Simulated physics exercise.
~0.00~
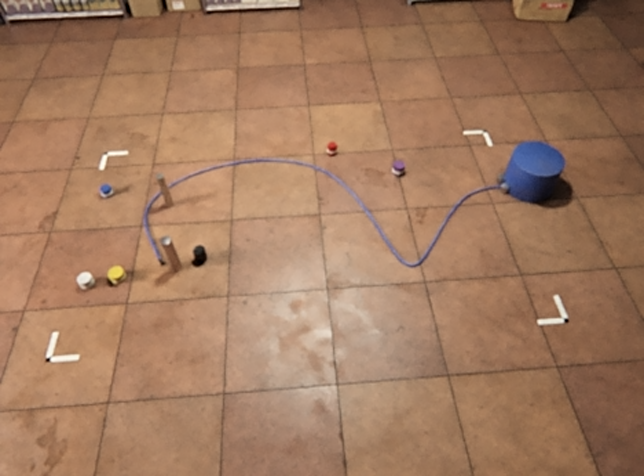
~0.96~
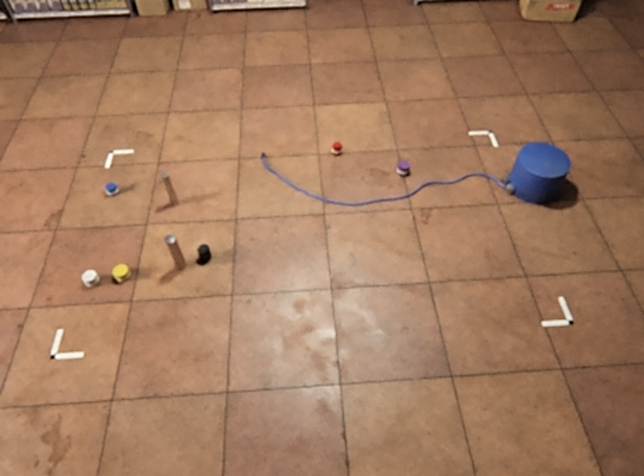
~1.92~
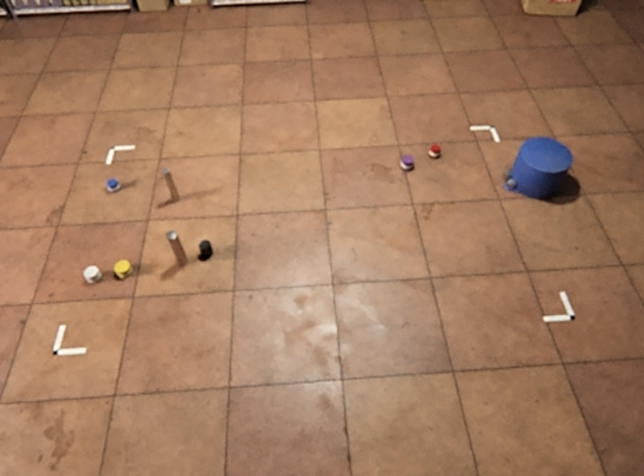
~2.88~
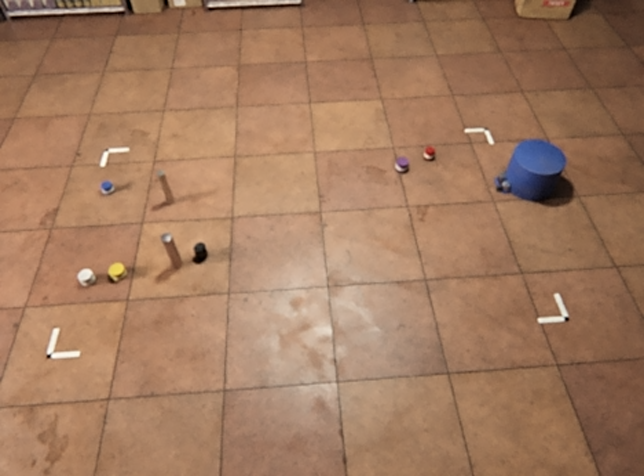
On a tiled floor, a blue reel draws in its lead, and the red jar ends farther right.
